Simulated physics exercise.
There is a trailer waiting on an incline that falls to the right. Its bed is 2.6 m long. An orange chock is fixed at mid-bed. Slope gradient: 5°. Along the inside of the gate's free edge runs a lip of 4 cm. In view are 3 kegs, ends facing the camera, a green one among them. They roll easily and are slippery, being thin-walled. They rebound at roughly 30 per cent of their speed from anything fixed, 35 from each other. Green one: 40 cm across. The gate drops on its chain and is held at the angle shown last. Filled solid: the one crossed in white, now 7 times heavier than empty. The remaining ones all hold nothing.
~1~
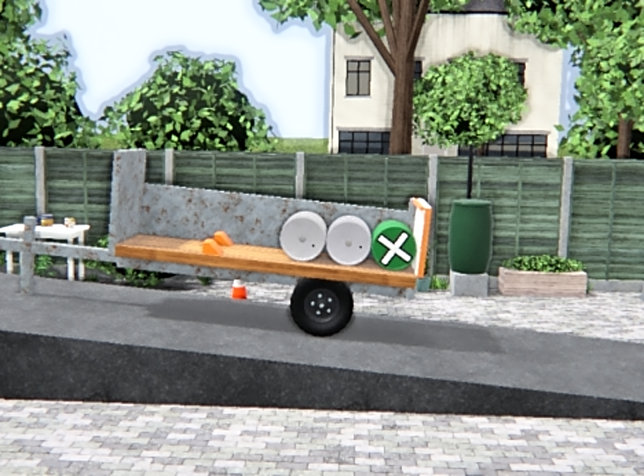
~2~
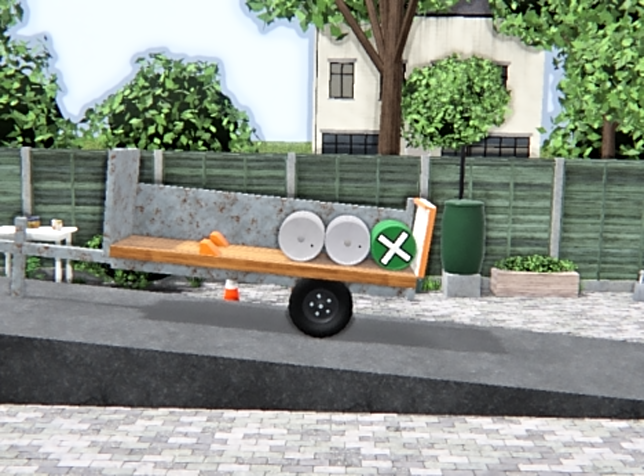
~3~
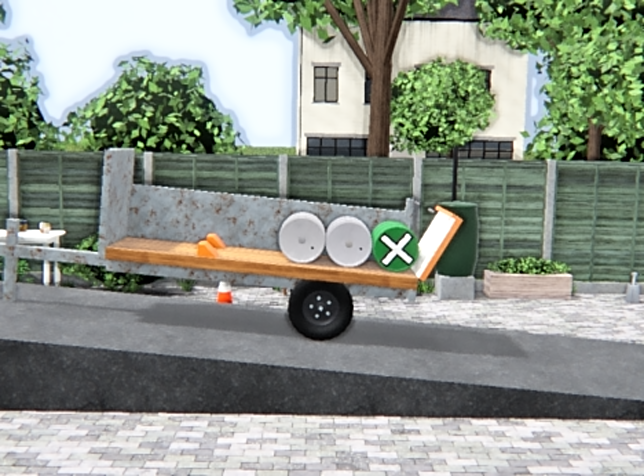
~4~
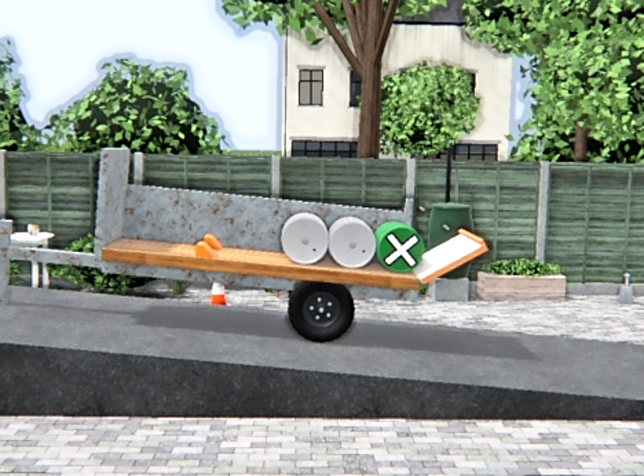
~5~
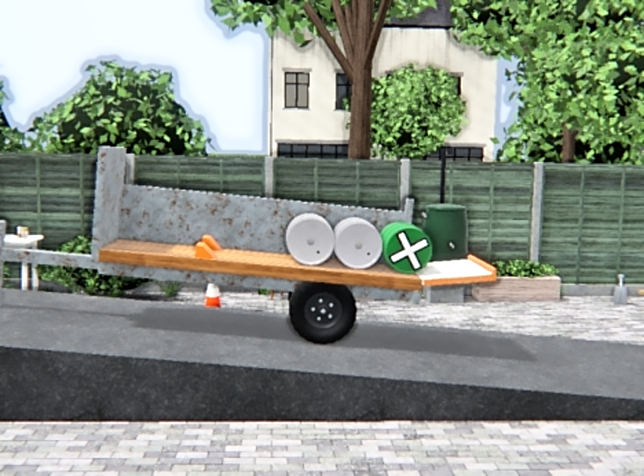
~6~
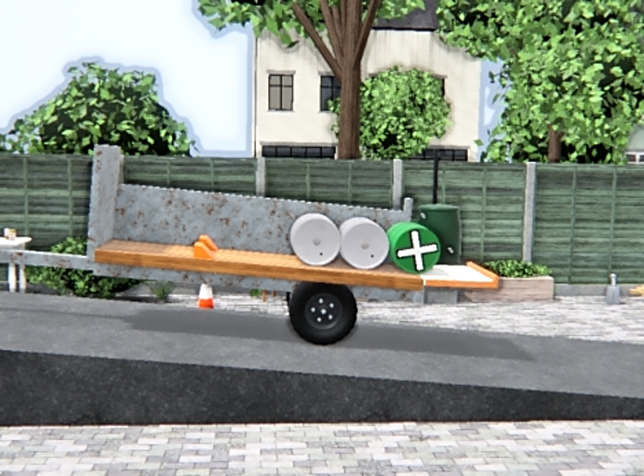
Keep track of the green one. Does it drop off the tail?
My guess is it is kept in.
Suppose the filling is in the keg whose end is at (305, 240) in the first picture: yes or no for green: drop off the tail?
Green? Yes, it will, then.
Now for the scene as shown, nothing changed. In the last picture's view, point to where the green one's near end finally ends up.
It ends up close to (475, 253).
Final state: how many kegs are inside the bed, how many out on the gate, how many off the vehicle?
1, 2, 0.
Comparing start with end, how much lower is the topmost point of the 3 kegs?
5 cm.
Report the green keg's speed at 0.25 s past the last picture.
Speed approx. 0.4 m/s.
Then, 0.25 s past the sixth picture, green is on the gate, 5 cm past the hinge, rolling right; 0 out so far.
Then, 0.45 s past the sixth picture, green is on the gate, 15 cm past the hinge, rolling right; 0 out so far.
Then, 1.45 s past the sixth picture, green is on the gate, 45 cm past the hinge, rolling left; 0 out so far.
Finally (3.45 s after the last picture), green is on the gate, 45 cm past the hinge; 0 out so far.
